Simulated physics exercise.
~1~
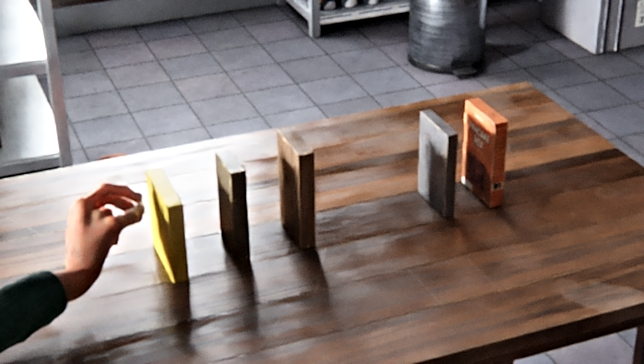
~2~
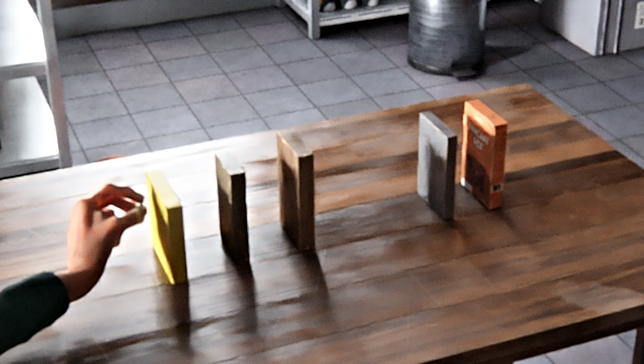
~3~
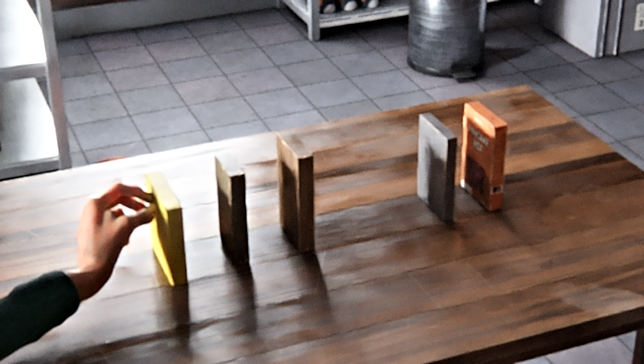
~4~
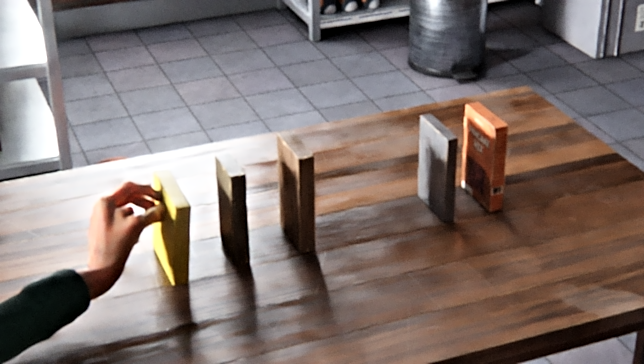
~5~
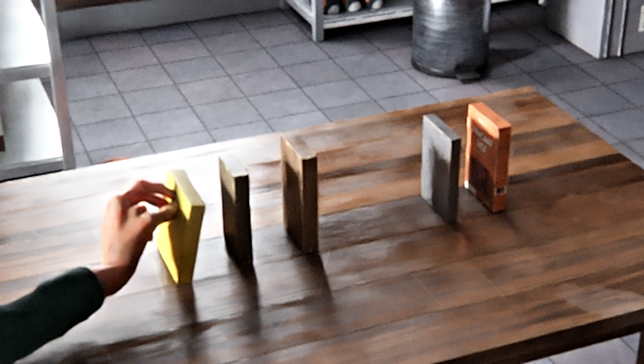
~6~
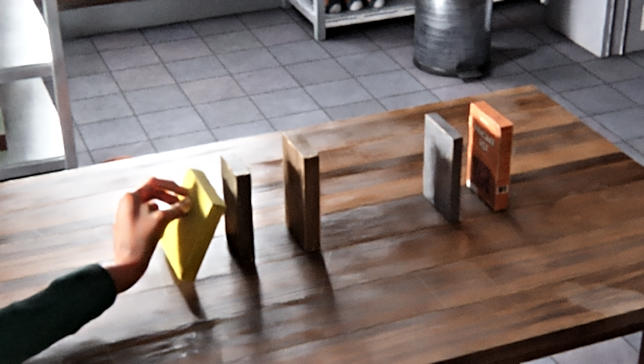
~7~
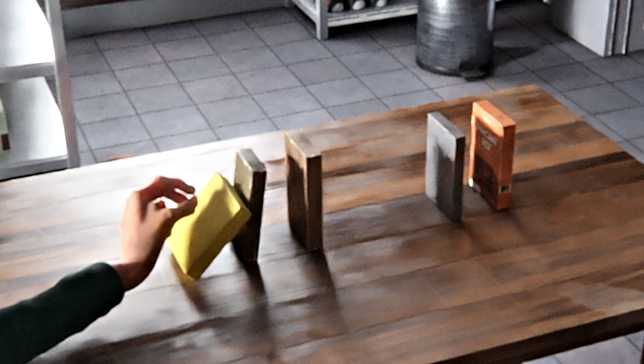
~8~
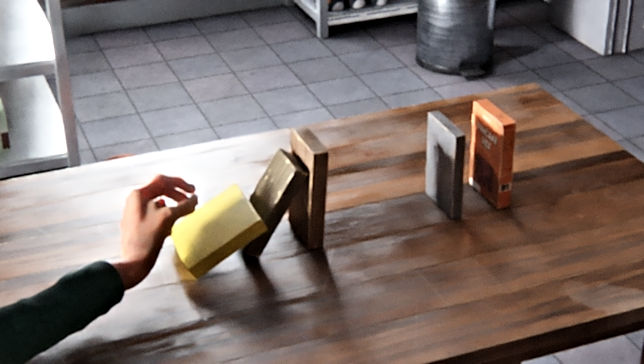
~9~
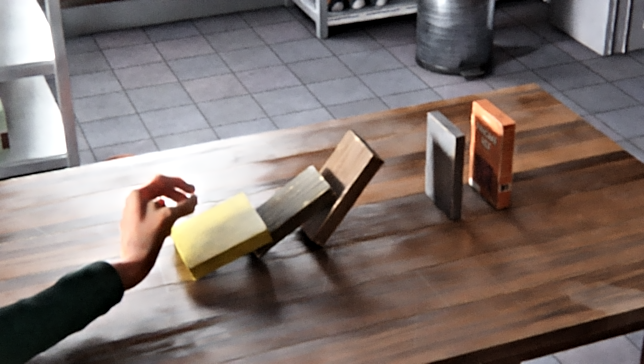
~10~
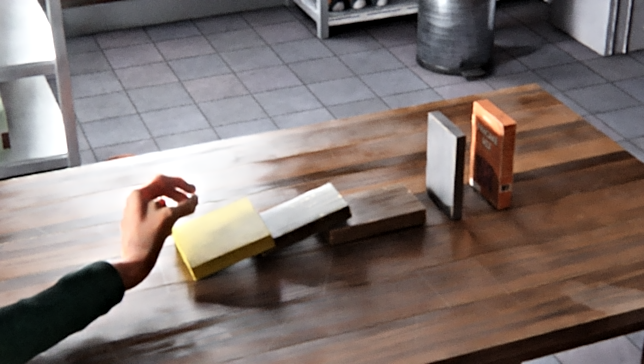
A hand in a dark green sleeve reaches in from the left toward a yellow block, the first in a row of five upright pieces on a wooden table, seen from above in a slightly swaying view. To its right stand a black block, a brown board and, past a wider gap, a grey board and an orange packet. The fingers push the yellow block's top until it tips right into the black block. The black block topples against the brown board, which falls too. All three lie tipped over, while the grey board and orange packet remain standing.
